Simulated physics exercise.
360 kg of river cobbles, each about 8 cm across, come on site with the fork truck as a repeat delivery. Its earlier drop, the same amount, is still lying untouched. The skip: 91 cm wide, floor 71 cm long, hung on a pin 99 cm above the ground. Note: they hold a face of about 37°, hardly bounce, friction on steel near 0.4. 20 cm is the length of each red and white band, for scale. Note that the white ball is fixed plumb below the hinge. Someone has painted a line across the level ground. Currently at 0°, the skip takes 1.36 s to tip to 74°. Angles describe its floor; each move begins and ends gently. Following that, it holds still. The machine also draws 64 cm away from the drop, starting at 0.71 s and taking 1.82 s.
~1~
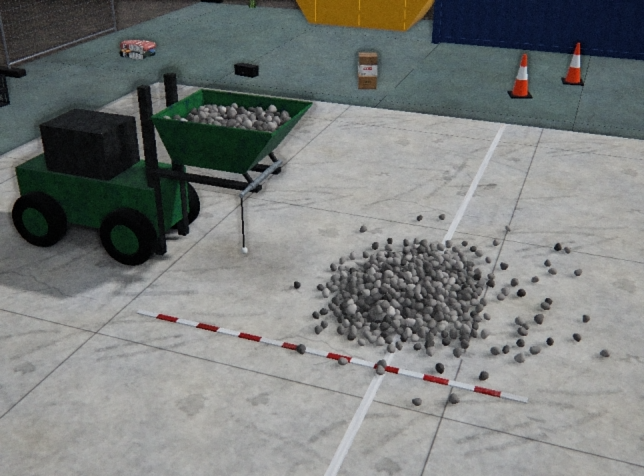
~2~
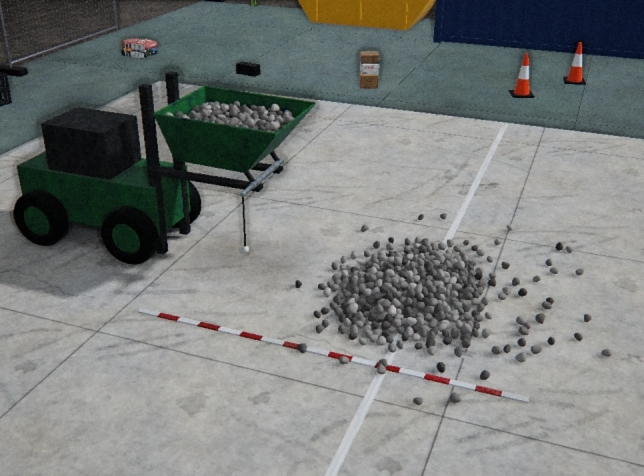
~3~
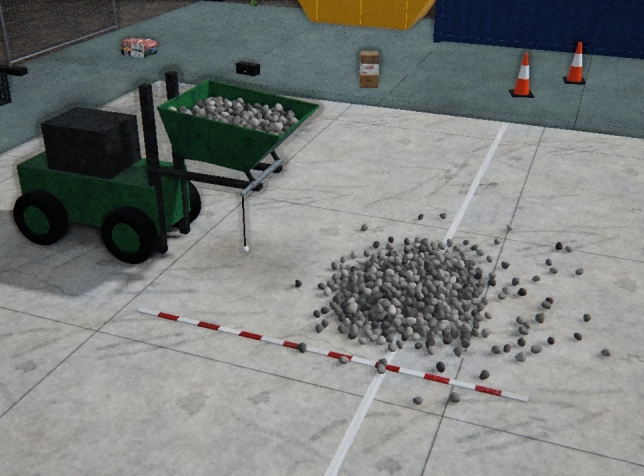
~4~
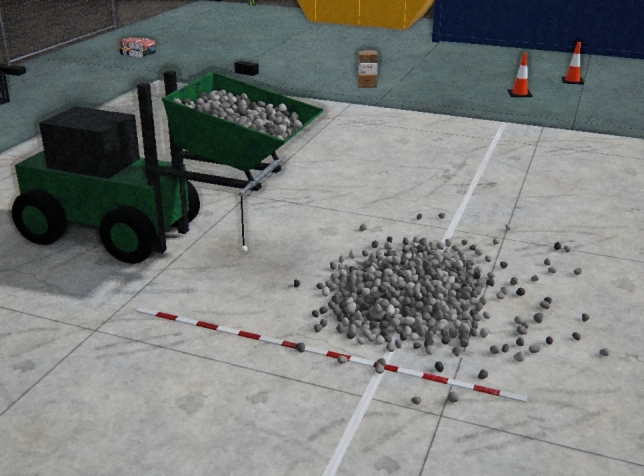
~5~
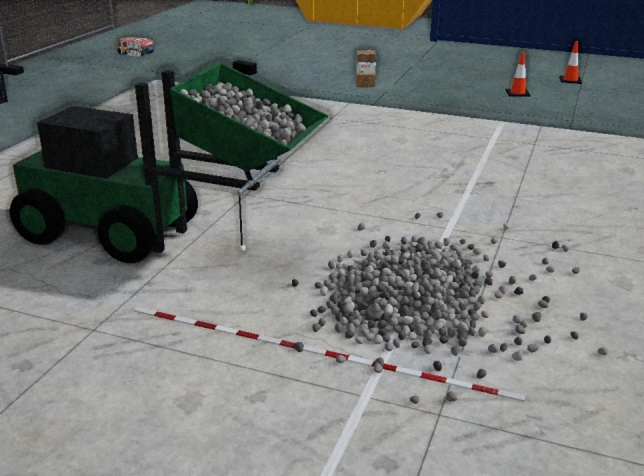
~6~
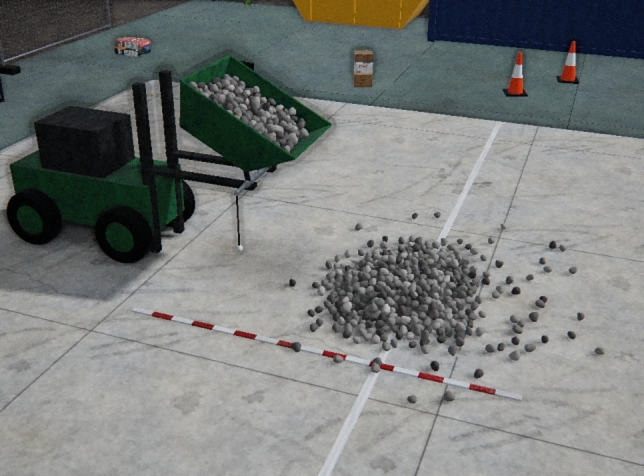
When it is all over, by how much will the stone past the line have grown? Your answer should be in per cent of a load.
By roughly 2 per cent of a load.
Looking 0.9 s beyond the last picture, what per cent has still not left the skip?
Close to 50 in a hundred is still held.
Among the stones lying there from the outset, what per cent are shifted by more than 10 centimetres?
About 5 %.
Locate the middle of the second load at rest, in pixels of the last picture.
Around (331, 270).
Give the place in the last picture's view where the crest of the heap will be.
Top pixel, roughly: (362, 261).
Then, 0.4 s after the last picture the floor is at 62°; in per cent of one load, 99 in the skip, 63 short of the line, 38 past the line; the foremost stones are at (584, 321).
Then, 0.9 s after the last picture the floor is at 74°; in per cent of one load, 51 in the skip, 111 short of the line, 38 past the line; the foremost stones are at (584, 321).
Then, 2.4 s after the last picture the floor is at 74°; in per cent of one load, 0 in the skip, 160 short of the line, 40 past the line; the foremost stones are at (584, 321).
Then, 4.8 s after the last picture the floor is at 74°; in per cent of one load, 0 in the skip, 160 short of the line, 40 past the line; the foremost stones are at (584, 321). Net gain past the line, 2.
